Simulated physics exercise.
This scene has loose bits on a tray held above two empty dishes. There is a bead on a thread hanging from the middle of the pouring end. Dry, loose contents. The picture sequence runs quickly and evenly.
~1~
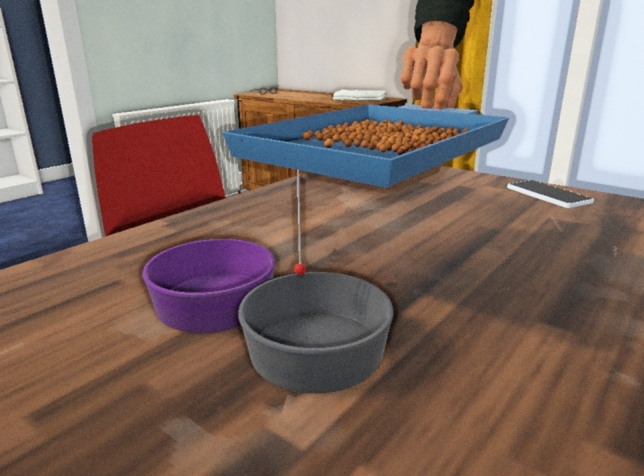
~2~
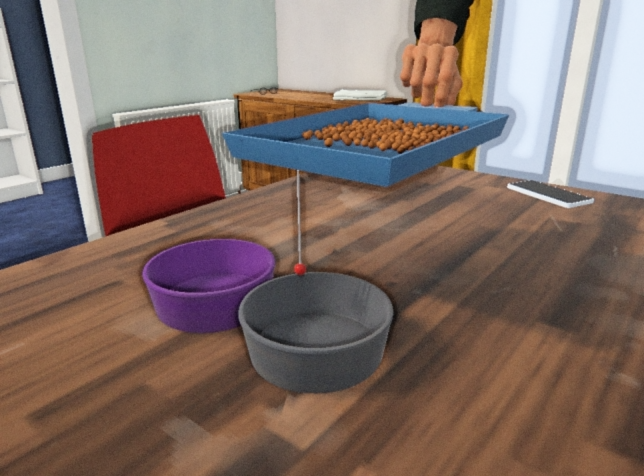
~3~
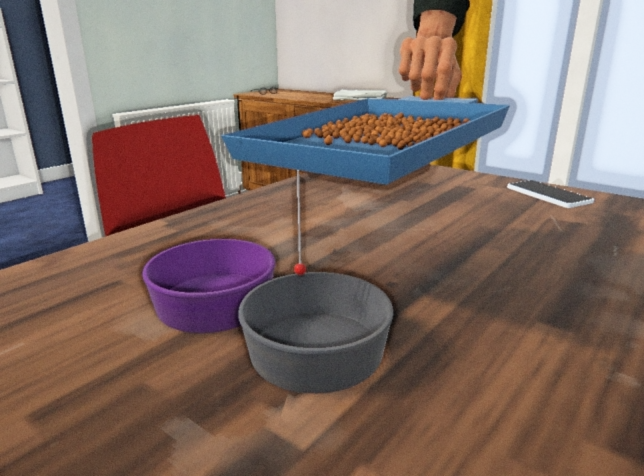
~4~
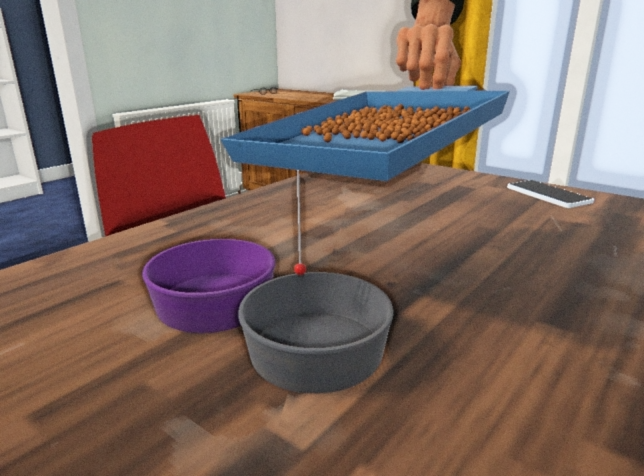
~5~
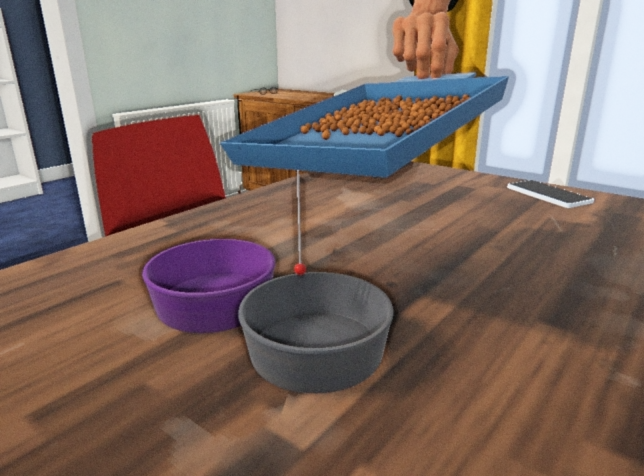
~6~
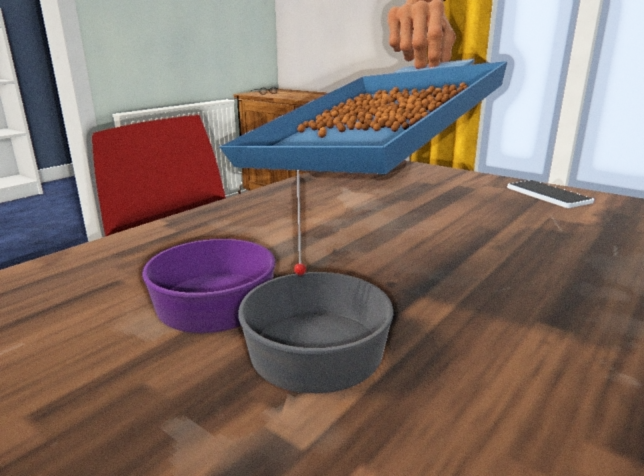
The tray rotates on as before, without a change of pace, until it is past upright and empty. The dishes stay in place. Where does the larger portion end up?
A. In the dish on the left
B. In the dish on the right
Option A: In the dish on the left.
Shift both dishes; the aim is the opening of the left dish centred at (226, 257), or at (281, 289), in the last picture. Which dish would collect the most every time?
For the first place, the dish on the left side; for the second, the dish on the left side.
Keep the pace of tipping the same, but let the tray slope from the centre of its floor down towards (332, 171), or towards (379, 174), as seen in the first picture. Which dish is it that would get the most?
Results - the dish on the right side first, the dish on the right side second.
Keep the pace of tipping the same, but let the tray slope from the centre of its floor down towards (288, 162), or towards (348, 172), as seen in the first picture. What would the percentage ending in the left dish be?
Shares: 80 %, then 0 %.
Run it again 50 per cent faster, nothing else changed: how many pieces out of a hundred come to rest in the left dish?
It comes to 100 per cent or so.
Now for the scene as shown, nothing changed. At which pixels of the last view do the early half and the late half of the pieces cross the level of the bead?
Around (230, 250) and then (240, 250).
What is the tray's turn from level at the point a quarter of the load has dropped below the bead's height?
The angle is around 85°.
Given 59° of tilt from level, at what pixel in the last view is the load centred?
The centre of the load shows up near (268, 150) in the last view.
Shortly afterwards, tray tipped steeply; all but a few on the tray; only a few in the left dish; only a few in the air.
Next, tray tipped right over; a little on the tray; the bulk in the left dish; a little in the air.
Some moments later, tray tipped past a quarter turn; the whole lot in the left dish.
In the end, tray tipped past a quarter turn; none at all in the right dish; the whole lot in the left dish.
